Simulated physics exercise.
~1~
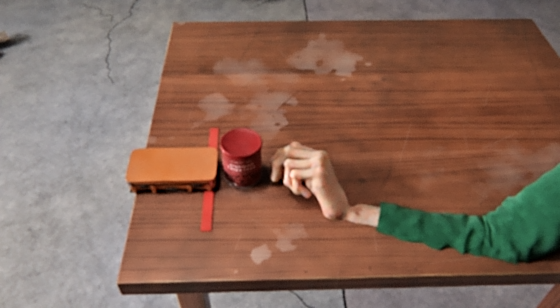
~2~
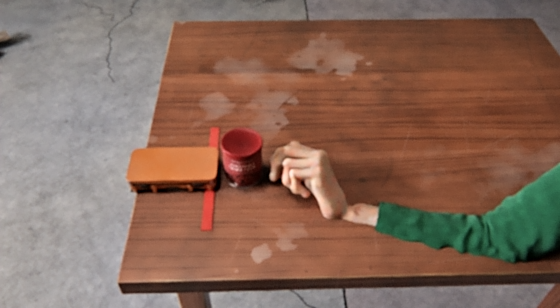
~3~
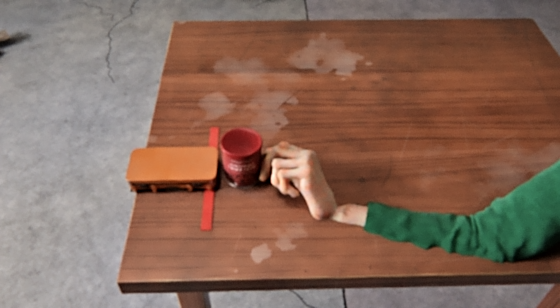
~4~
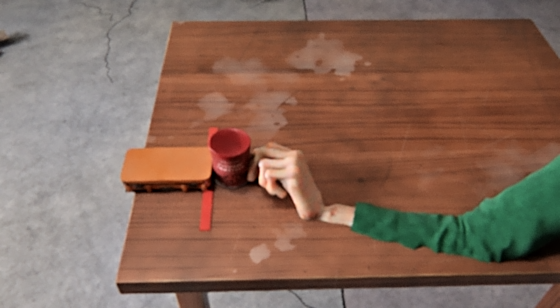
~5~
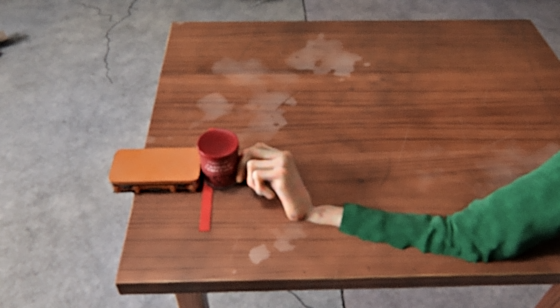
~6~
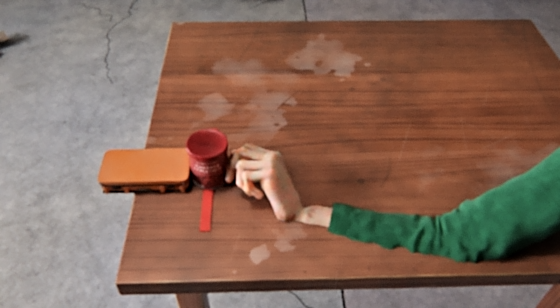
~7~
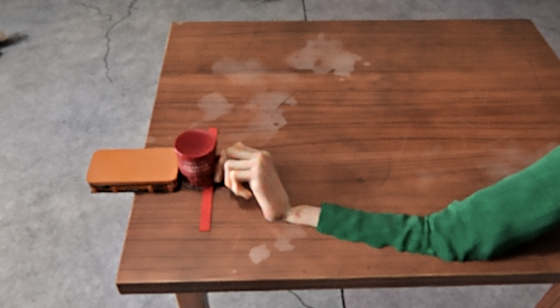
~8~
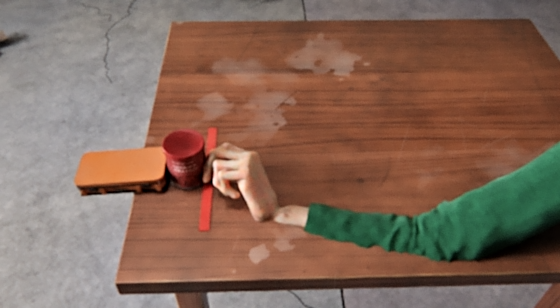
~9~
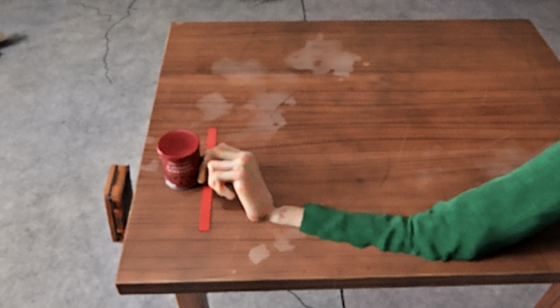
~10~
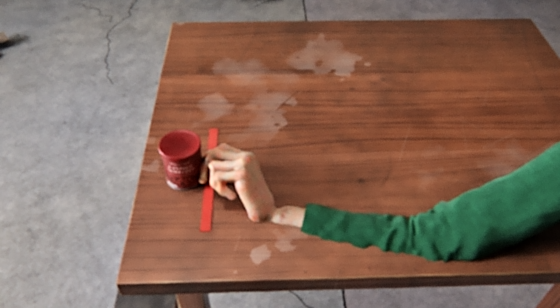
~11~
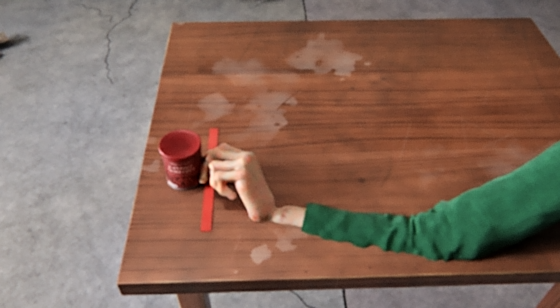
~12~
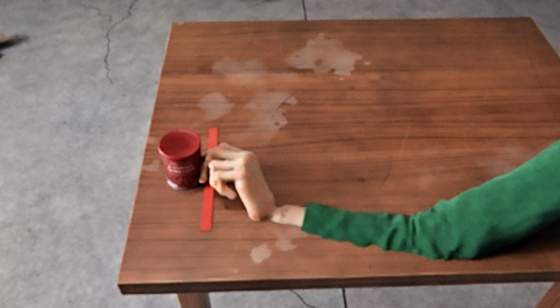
On a wooden table, a hand in a green sleeve slowly pushed a red pot left across a strip of red tape, shoving an orange case off the edge, where it tipped and dropped out of sight while the pot stayed on top.
